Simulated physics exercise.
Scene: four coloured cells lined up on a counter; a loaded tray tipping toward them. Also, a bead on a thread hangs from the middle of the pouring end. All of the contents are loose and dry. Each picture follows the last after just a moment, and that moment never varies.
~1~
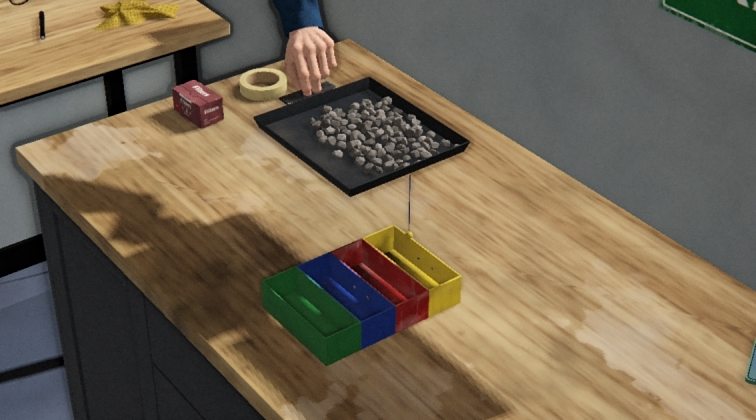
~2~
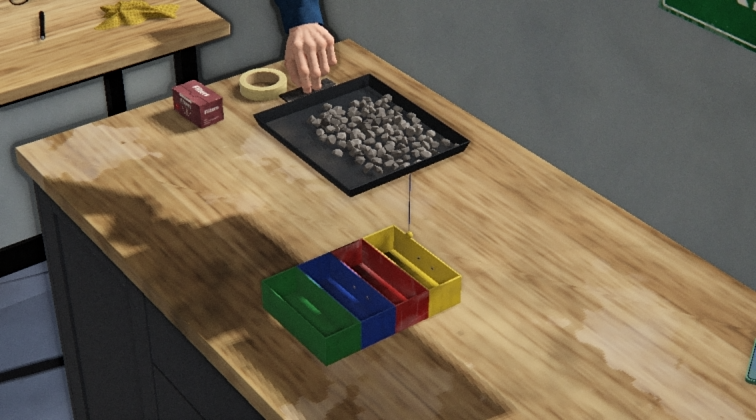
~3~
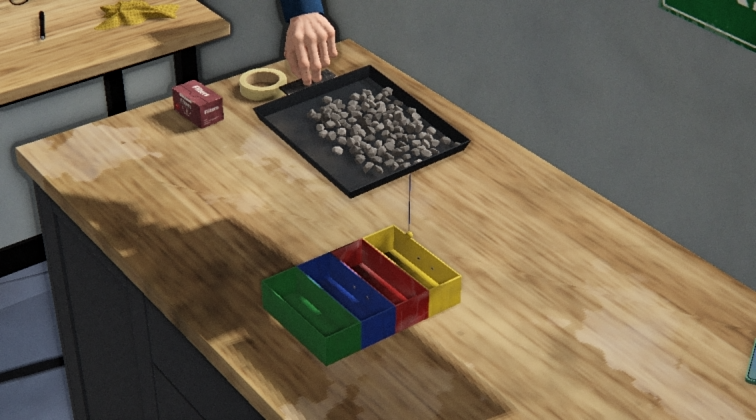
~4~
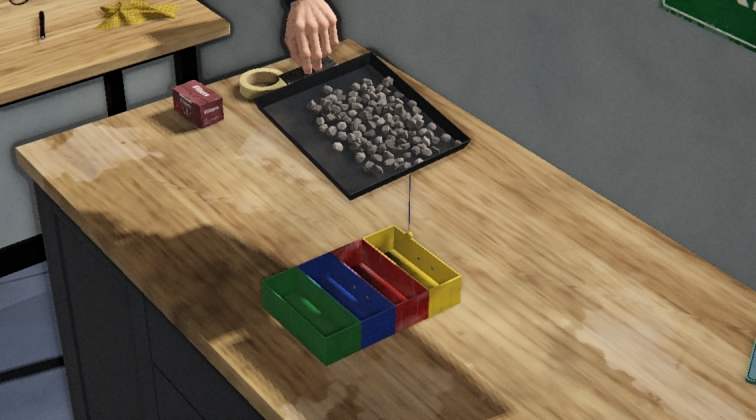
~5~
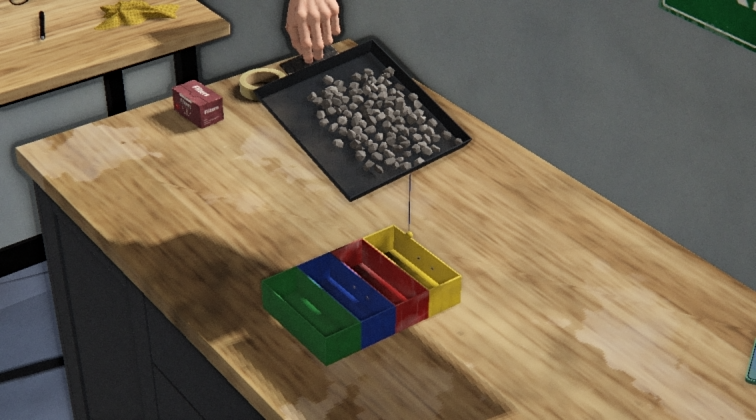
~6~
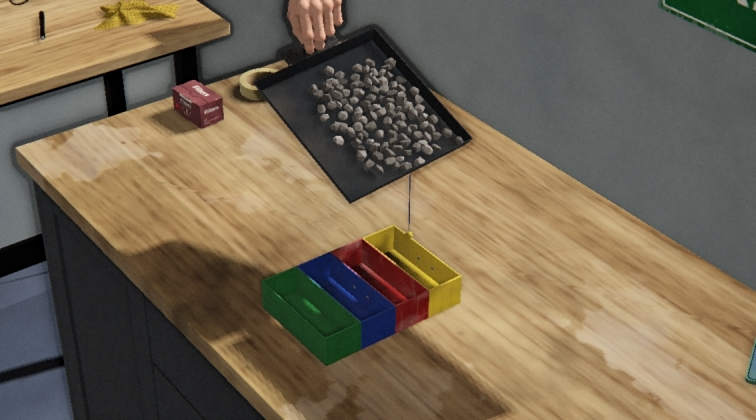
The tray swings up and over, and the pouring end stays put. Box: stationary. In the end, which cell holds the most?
The red cell holds the most.
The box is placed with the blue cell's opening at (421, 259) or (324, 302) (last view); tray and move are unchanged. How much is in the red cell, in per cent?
10% for the first placement, 40% for the second.
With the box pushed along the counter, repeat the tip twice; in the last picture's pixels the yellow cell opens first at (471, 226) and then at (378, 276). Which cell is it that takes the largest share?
The answer is green for the first try and the cell in yellow for the second.
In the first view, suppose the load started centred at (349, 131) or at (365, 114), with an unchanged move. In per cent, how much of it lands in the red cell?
Close to 50 and close to 40 per cent.
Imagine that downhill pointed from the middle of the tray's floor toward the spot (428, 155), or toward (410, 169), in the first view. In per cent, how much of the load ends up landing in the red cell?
In turn some 0 and 10 per cent.
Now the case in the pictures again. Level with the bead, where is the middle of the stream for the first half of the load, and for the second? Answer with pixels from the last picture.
Around (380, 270), followed by around (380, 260).
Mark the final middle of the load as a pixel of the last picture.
About (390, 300).
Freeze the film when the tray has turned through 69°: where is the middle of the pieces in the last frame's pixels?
The middle of the pieces sits at roughly (389, 176).
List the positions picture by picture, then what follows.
In the first picture, corners of the pouring end (350, 186) and (464, 141), level; middle of the load (379, 133), bits of gravel; bead on its thread (409, 235); green cell (343, 341); blue cell (378, 325); red cell (412, 309); yellow cell (445, 294).
In the second picture, corners of the pouring end (350, 186) and (464, 140), level; middle of the load (379, 131).
In the third picture, corners of the pouring end (351, 188) and (465, 140), tipped barely, lowest at the left corner; middle of the load (379, 128).
In the fourth picture, corners of the pouring end (351, 191) and (465, 139), tipped a little, lowest at the left corner; middle of the load (380, 122).
In the fifth picture, corners of the pouring end (351, 193) and (466, 138), tipped clearly, lowest at the left corner; middle of the load (380, 117).
In the sixth picture, corners of the pouring end (351, 196) and (467, 137), tipped clearly, lowest at the left corner; middle of the load (381, 112); green cell (343, 341); blue cell (378, 325); red cell (412, 309); yellow cell (445, 294).
Just after the last frame, tray tipped steeply; almost all on the tray; about a tenth falling or outside the box.
A moment on, tray tipped past a quarter turn; just a few on the tray; roughly a third in the red cell; roughly a quarter in the blue cell; roughly a quarter in the yellow cell; about a tenth falling or outside the box.
Further on, tray tipped past a quarter turn; roughly half in the red cell; roughly a quarter in the blue cell; roughly a quarter in the yellow cell; about a tenth falling or outside the box.
When it is over, tray tipped past a quarter turn; roughly half in the red cell; roughly a quarter in the blue cell; roughly a quarter in the yellow cell; not one in the green cell; about a tenth outside the box.
